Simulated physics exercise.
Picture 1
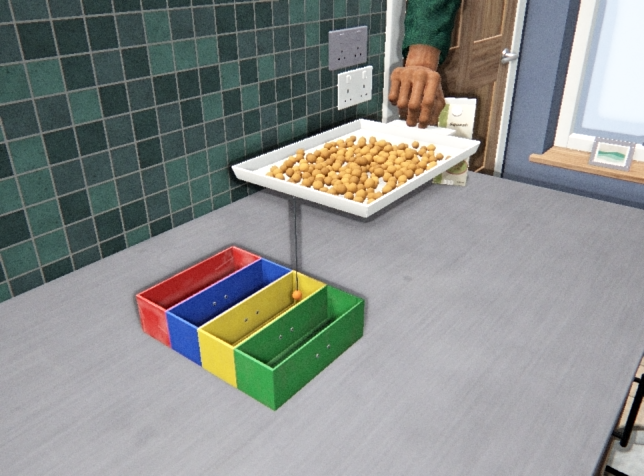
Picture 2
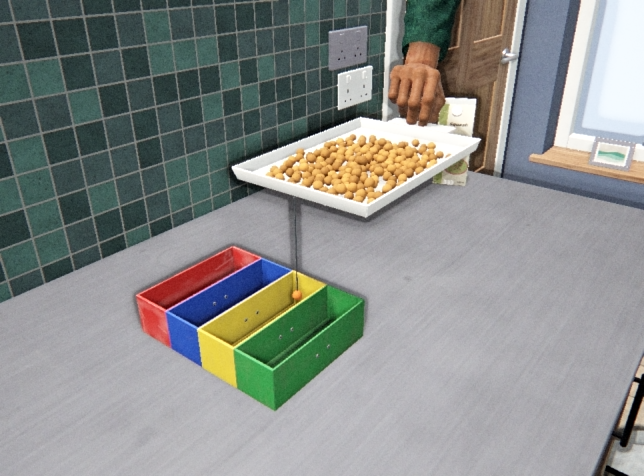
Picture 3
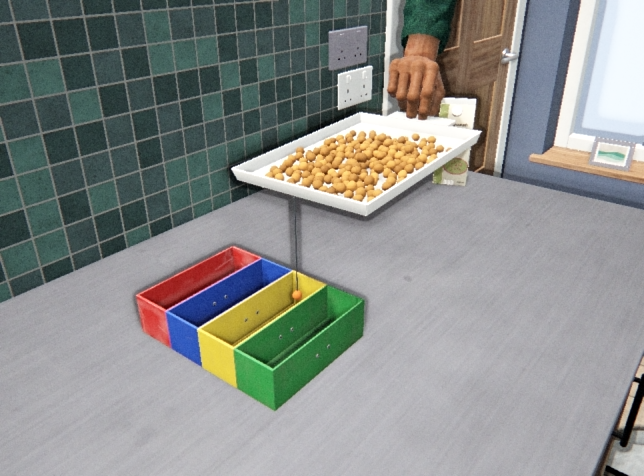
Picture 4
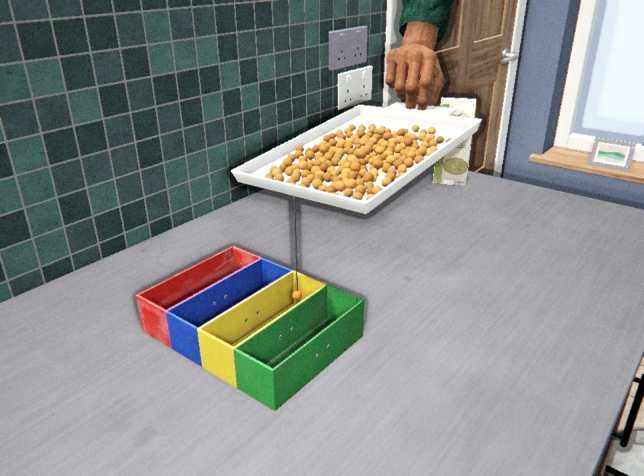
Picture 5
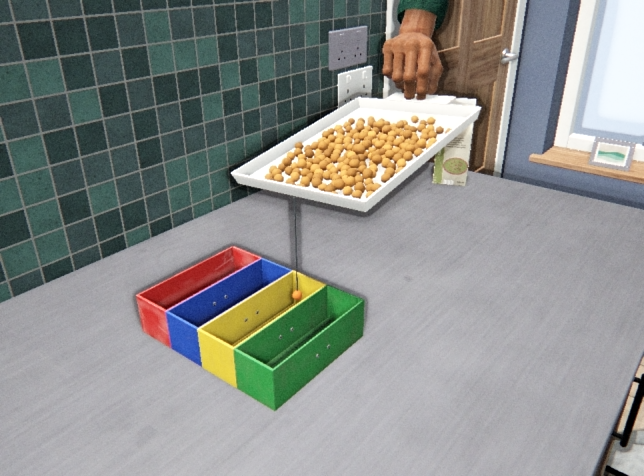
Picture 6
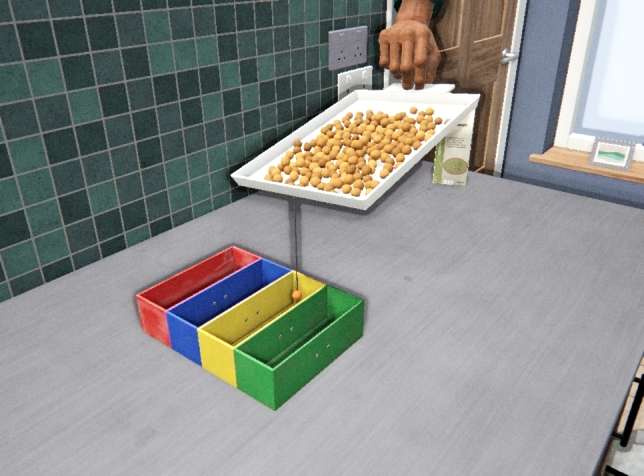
A hand in a green sleeve is at the far edge of a white tray of round tan chickpeas, above a grey worktop seen from a raised angle beside a green tiled wall. Below sits a box with red, blue, yellow and green cells, a small bead hanging on a thread over it. The hand and the tray's far end rise slowly, the chickpeas shift slightly, and the camera stays still.
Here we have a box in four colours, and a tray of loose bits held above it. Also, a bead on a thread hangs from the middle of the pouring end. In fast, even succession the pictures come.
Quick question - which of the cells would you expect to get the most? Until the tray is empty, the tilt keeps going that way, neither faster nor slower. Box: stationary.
I would expect the blue cell to get the most.
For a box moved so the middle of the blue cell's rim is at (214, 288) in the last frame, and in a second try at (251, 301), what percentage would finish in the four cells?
Result, in turn: 100 %, 100 %.
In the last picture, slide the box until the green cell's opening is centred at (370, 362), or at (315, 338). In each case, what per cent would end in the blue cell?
Trial 1 about 10 %, trial 2 about 50 %.
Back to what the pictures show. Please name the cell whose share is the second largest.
The answer is yellow.
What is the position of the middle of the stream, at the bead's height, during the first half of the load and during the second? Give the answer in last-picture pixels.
Around (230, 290) at first; around (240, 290) after that.
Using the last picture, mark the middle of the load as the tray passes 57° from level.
Somewhere around pixel (300, 135) in the last picture.
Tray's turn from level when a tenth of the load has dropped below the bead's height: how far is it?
Angle reached: About 85°.
Just after the last frame, tray tipped steeply; almost all on the tray; just a few in the green cell; just a few in the yellow cell; just a few in the blue cell; just a few falling or outside the box.
A moment on, tray tipped right over; roughly a quarter on the tray; roughly a third in the blue cell; about a tenth in the yellow cell; about a tenth in the green cell; about a tenth in the red cell; roughly a quarter falling or outside the box.
Further on, tray tipped past a quarter turn; roughly half in the blue cell; roughly a quarter in the yellow cell; about a tenth in the green cell; about a tenth in the red cell; just a few falling or outside the box.
When it is over, tray tipped past a quarter turn; roughly half in the blue cell; roughly a quarter in the yellow cell; about a tenth in the green cell; about a tenth in the red cell; just a few outside the box.
